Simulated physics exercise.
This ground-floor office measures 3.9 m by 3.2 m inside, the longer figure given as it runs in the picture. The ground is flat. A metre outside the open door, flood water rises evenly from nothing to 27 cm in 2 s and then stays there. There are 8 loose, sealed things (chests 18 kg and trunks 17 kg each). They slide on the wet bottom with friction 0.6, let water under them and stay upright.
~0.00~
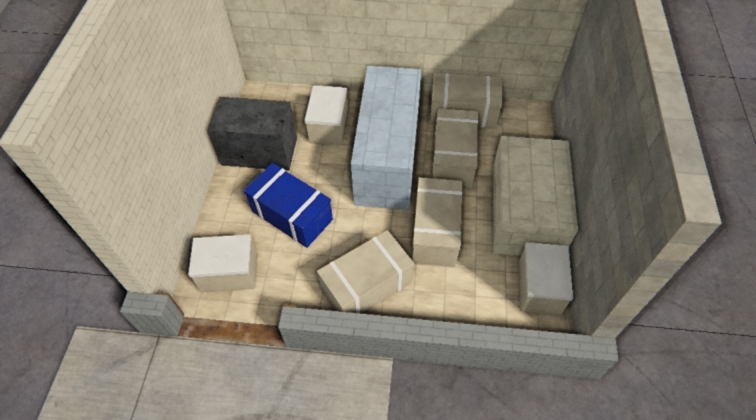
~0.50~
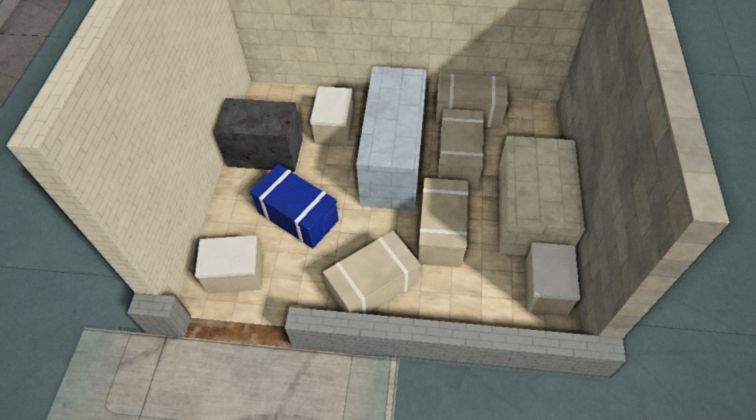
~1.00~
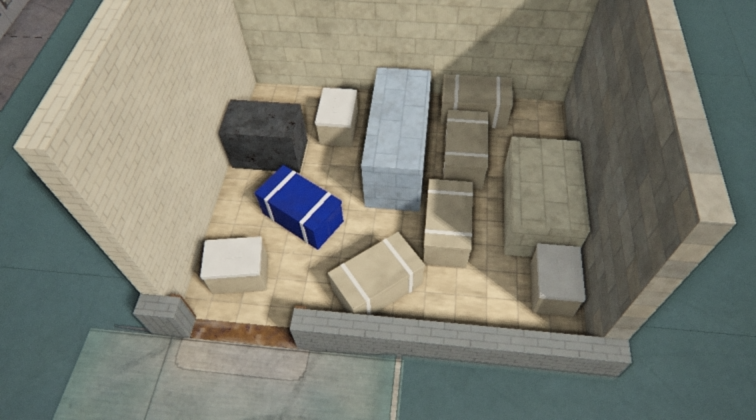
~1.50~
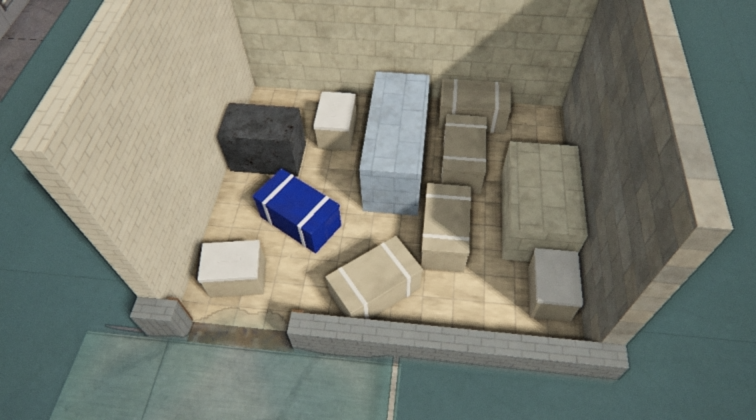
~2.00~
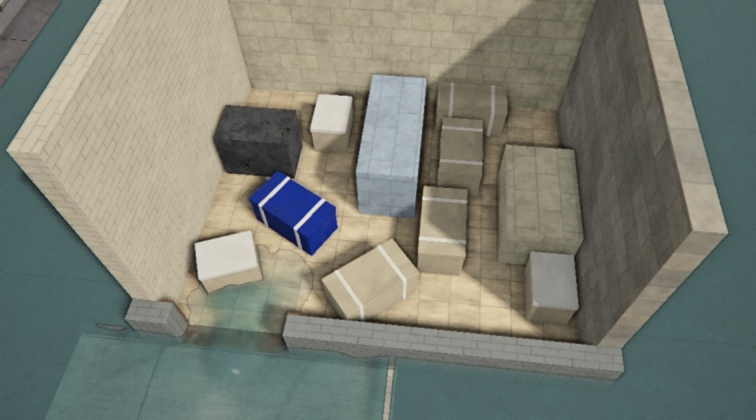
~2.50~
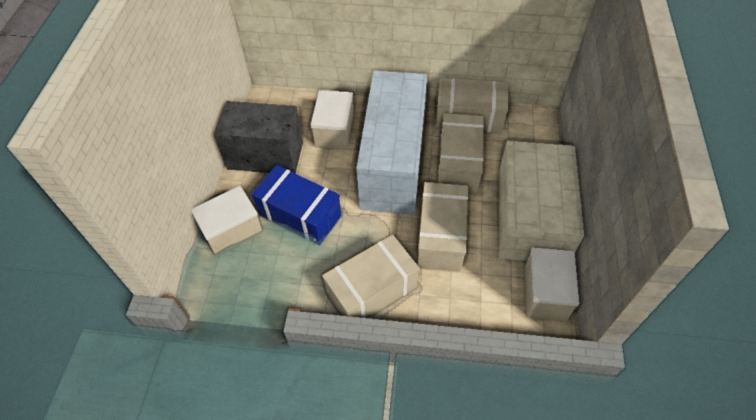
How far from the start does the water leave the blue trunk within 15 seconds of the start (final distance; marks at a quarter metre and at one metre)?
The blue trunk travels far.
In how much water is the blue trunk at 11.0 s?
About 22 cm.
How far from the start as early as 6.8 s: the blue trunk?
About 150 cm.
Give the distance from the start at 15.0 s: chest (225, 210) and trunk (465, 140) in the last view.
In that order: 250 cm, 40 cm.
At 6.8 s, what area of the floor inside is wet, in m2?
Roughly 10.5 m2.
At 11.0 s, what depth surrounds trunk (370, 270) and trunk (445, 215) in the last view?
About 13 and 15 cm.
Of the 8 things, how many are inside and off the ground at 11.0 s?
At that moment 8.
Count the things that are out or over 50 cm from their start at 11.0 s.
3 of them.
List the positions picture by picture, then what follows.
The first frame shows the blue trunk at (287, 195) rests on the ground; water covers 0.0 m2; 0 of 8 have shifted.
The second frame shows the blue trunk at (293, 196) rests on the ground; 0.0 m2 under water; 0 of 8 have shifted.
The third frame shows the blue trunk at (298, 197) rests on the ground; water covers 0.0 m2; 0 of 8 have shifted.
The fourth frame shows the blue trunk at (296, 200) rests on the ground; 0.1 m2 under water; 0 of 8 have shifted.
The fifth frame shows the blue trunk at (292, 203), on the bottom; 0.6 m2 under water; 1 of 8 have shifted.
The sixth frame shows the blue trunk at (295, 194), on the bottom, 6 cm from its start; 1.8 m2 under water; 2 of 8 have shifted.
After 3.5 s the blue trunk is near (322, 151), 0.6 m from its start, afloat; 2 afloat.
After 6.8 s the blue trunk is near (321, 78), 1.6 m from its start, afloat; 5 afloat.
After 11.0 s the blue trunk is near (342, 69), 1.8 m from its start, afloat; 8 afloat.
After 15.0 s the blue trunk is near (341, 66), 1.8 m from its start, afloat; 8 afloat.
